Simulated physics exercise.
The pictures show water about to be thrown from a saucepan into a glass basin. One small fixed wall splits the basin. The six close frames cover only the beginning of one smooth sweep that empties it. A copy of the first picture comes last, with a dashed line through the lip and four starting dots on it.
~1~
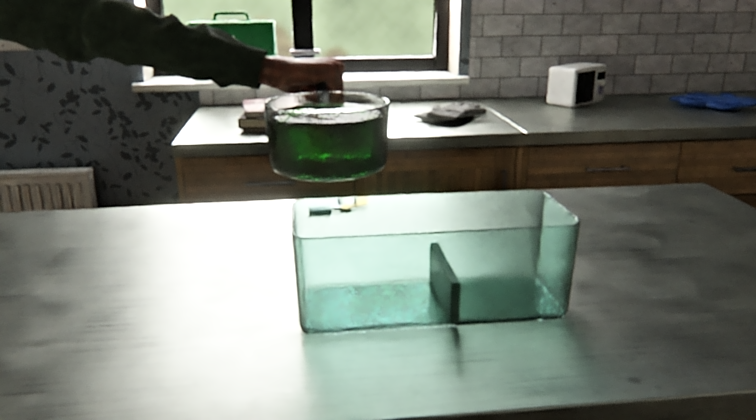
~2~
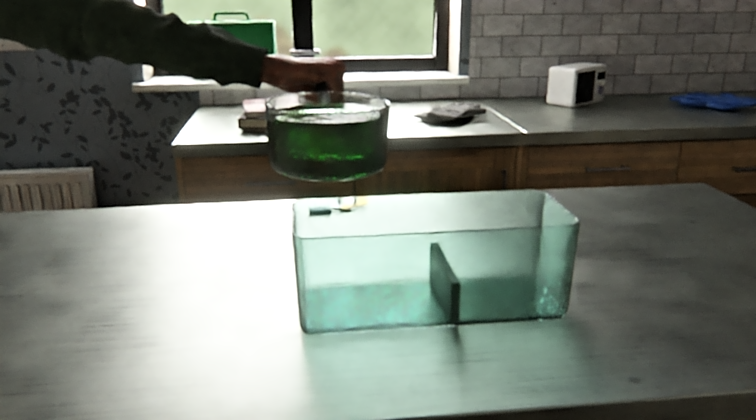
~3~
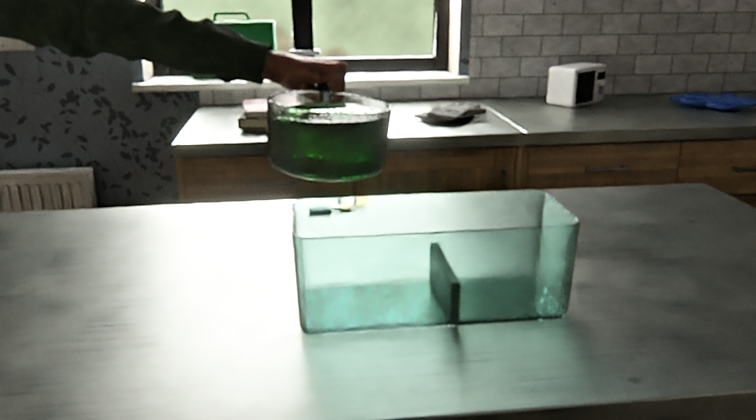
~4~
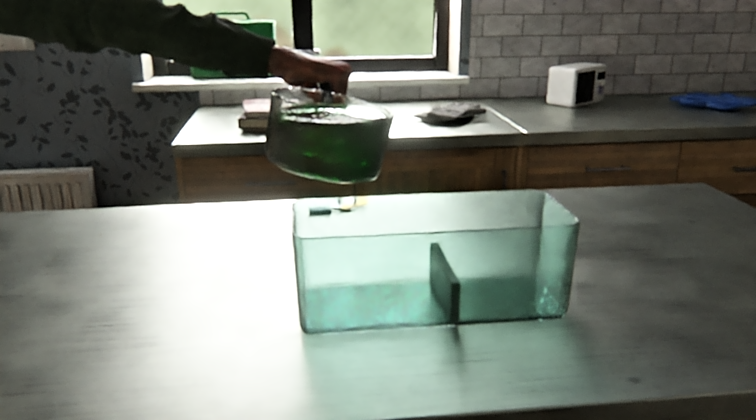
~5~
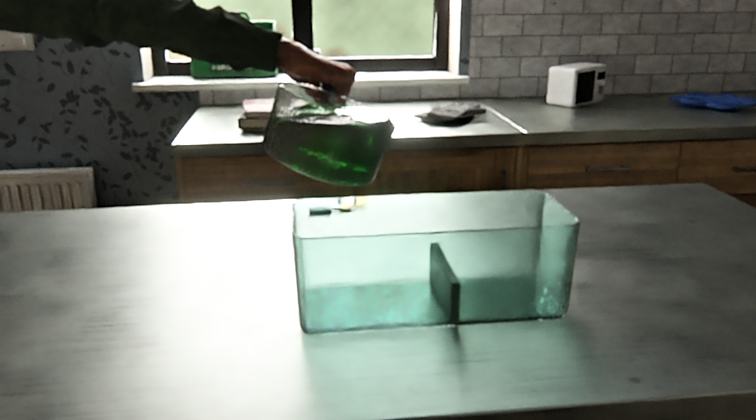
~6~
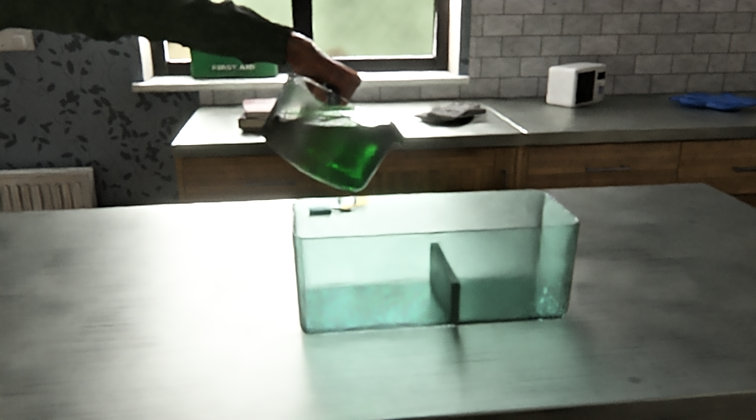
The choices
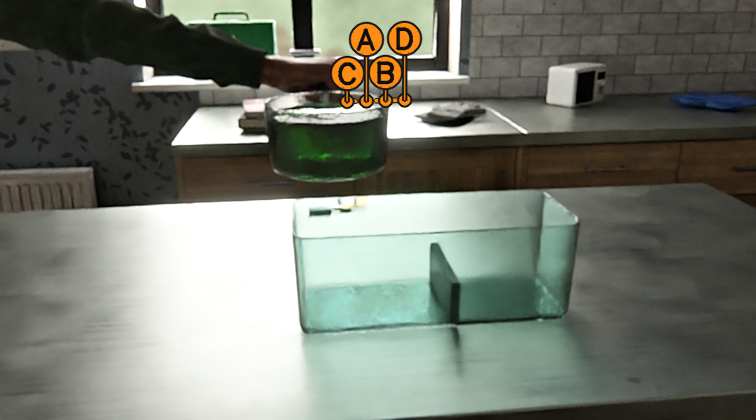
The footage shows a hand holding a clear pan of green liquid above a glass basin with a low dividing wall, first keeping it upright, then tilting it steadily to the right until liquid reaches over its lip.
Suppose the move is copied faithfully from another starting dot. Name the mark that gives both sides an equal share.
I would pick dot D.
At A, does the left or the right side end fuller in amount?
The left side.
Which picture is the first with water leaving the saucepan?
In picture 5.
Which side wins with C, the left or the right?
The left side.
On the marked copy, A at (366, 101); B at (385, 100); C at (347, 101); D at (404, 100).
If A is chosen, about 94 % ends left of the wall and 5 % right of it.
If B is chosen, about 75 % ends left of the wall and 21 % right of it; 4 % is lost outside.
If C is chosen, about 89 % ends left of the wall and 10 % right of it.
If D is chosen, about 50 % ends left of the wall and 49 % right of it.
